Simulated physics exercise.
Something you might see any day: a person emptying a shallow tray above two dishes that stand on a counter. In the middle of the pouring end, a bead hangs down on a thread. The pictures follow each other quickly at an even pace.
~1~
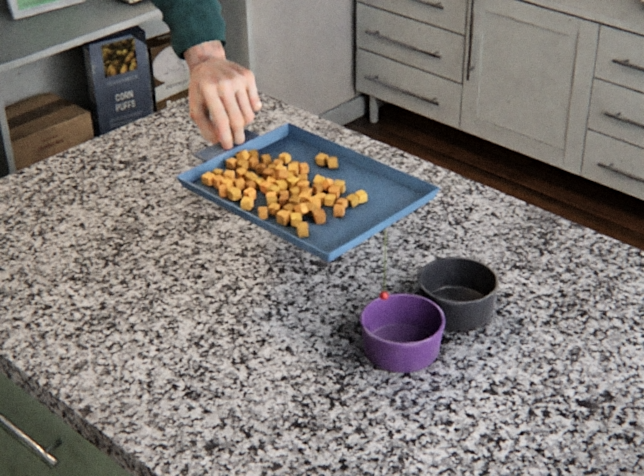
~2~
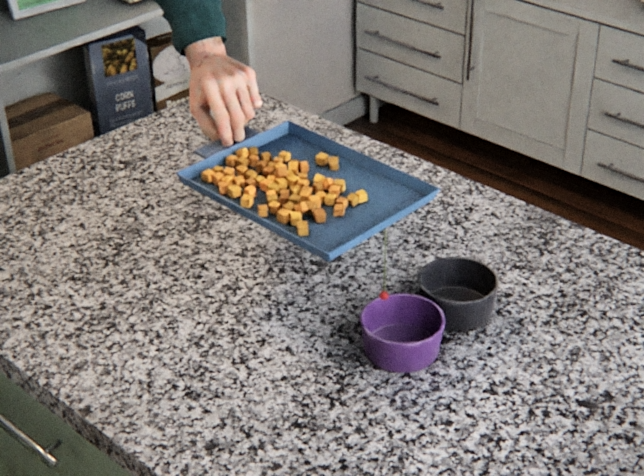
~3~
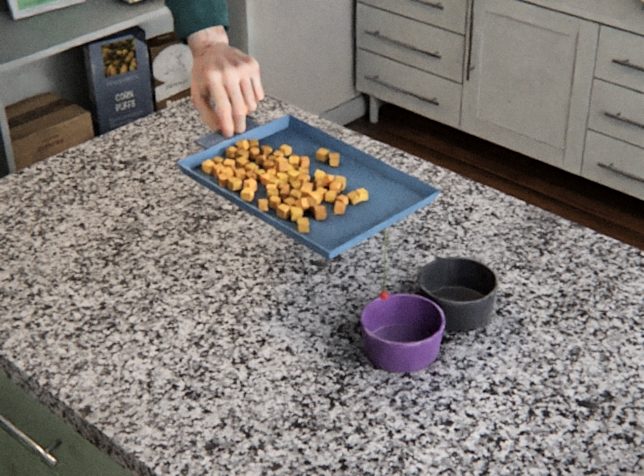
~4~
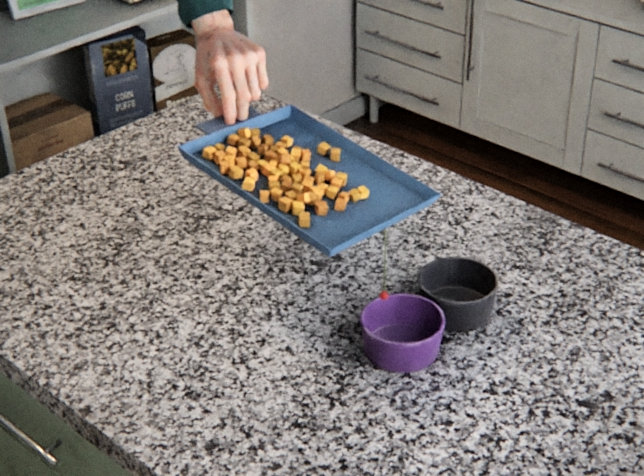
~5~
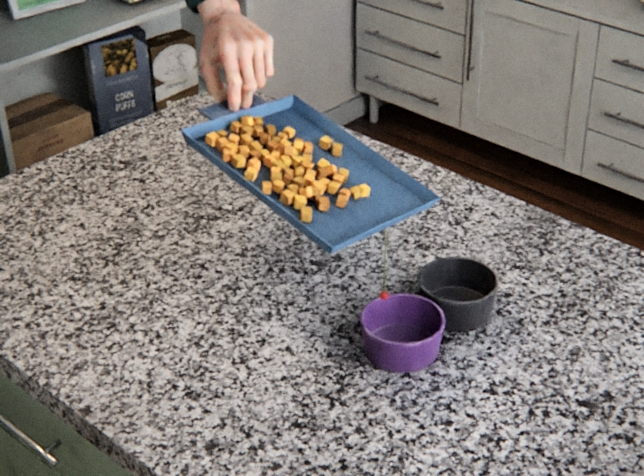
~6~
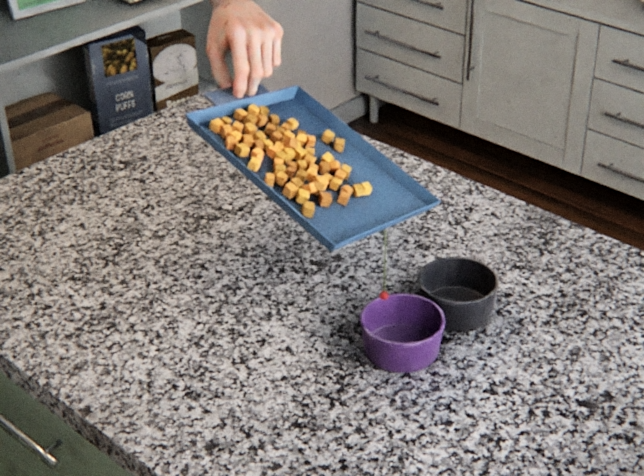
A blue tray of croutons tilting gradually as a hand raises its far end above a granite counter with two small dishes.
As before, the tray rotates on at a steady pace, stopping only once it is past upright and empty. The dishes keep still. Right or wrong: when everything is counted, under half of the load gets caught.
Wrong.
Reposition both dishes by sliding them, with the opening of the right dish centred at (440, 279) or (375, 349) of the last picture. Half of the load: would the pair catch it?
Taking them in turn, it's beyond half and then short of half.
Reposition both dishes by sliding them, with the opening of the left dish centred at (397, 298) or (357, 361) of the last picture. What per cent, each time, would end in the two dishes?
In turn 60 and 10 in a hundred.
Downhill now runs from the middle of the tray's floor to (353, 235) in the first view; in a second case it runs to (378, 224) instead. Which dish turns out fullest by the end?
Tilt 1: Left-side dish. Tilt 2: Left-side dish.
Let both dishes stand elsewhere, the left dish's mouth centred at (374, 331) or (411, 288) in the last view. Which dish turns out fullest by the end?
Result, try one: The dish at right; try two: The dish at left.
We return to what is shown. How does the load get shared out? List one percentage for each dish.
Roughly: Left 10 %, right 70 %.
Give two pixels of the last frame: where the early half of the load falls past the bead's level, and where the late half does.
The first part at (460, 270); the rest at (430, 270).
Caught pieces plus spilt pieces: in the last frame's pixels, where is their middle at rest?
Roughly at pixel (454, 302).
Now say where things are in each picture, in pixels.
In the first frame, corners of the pouring end (328, 251) and (433, 188), level; middle of the load (282, 186), croutons; left dish (434, 348); right dish (489, 307); bead on its thread (384, 296).
In the second frame, corners of the pouring end (329, 250) and (434, 188), level; middle of the load (282, 184).
In the third frame, corners of the pouring end (329, 248) and (434, 190), tipped barely, lowest at the right corner; middle of the load (282, 178).
In the fourth frame, corners of the pouring end (331, 245) and (435, 193), tipped a little, lowest at the right corner; middle of the load (283, 170).
In the fifth frame, corners of the pouring end (333, 243) and (435, 196), tipped a little, lowest at the right corner; middle of the load (285, 162).
In the sixth frame, corners of the pouring end (335, 241) and (435, 199), tipped clearly, lowest at the right corner; middle of the load (288, 154); left dish (434, 348); right dish (489, 307).
Just after the last frame, tray tipped steeply; roughly half on the tray; just a few in the left dish; roughly a quarter in the right dish; just a few outside both; roughly a quarter in the air.
A moment on, tray tipped past a quarter turn; about a tenth in the left dish; roughly two thirds in the right dish; about a tenth outside both; just a few in the air.
Further on, tray tipped past a quarter turn; about a tenth in the left dish; roughly two thirds in the right dish; roughly a quarter outside both.
When it is over, tray tipped past a quarter turn; about a tenth in the left dish; roughly two thirds in the right dish; roughly a quarter outside both.
